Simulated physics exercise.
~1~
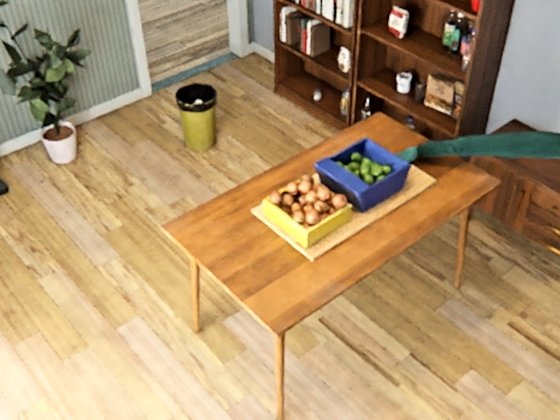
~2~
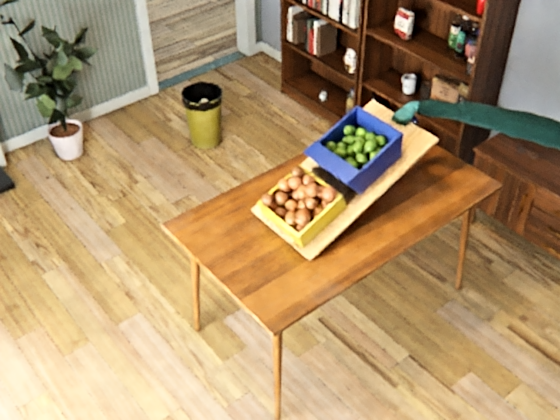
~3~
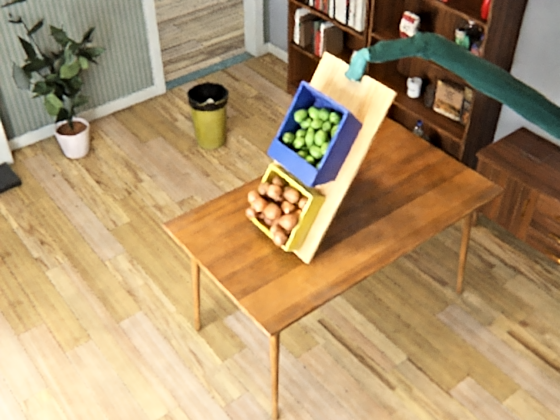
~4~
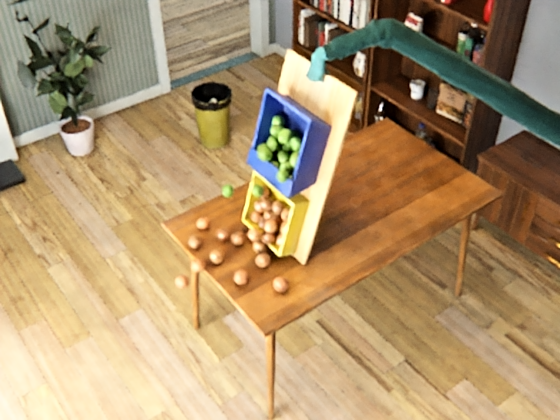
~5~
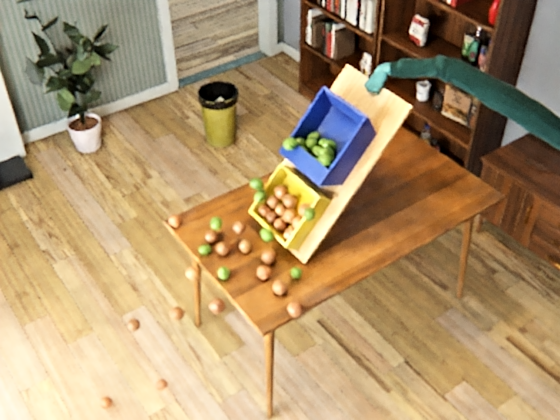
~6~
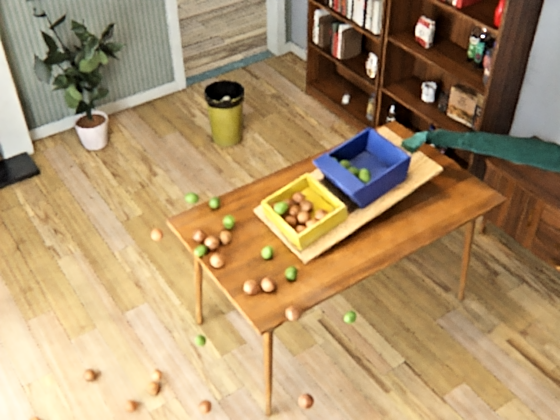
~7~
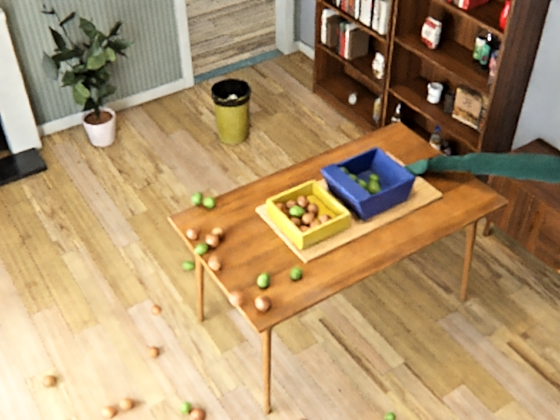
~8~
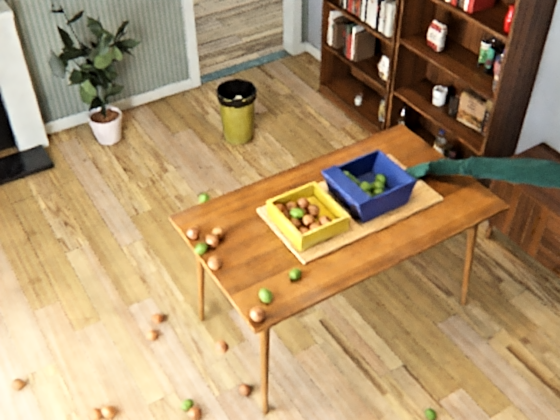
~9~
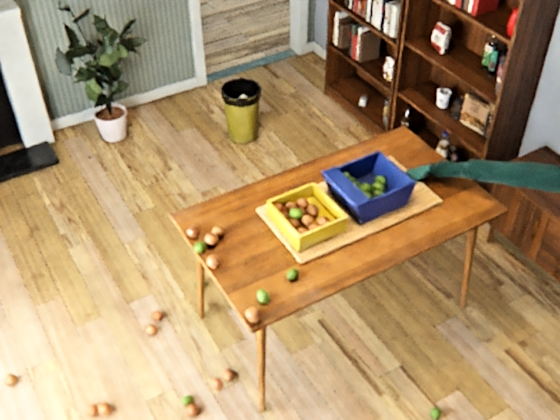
A teal arm steeply tipped a board on a wooden table, spilling brown and green balls from a yellow crate and a blue crate across the tabletop and floor, then lowered it flat again with some of both still inside.
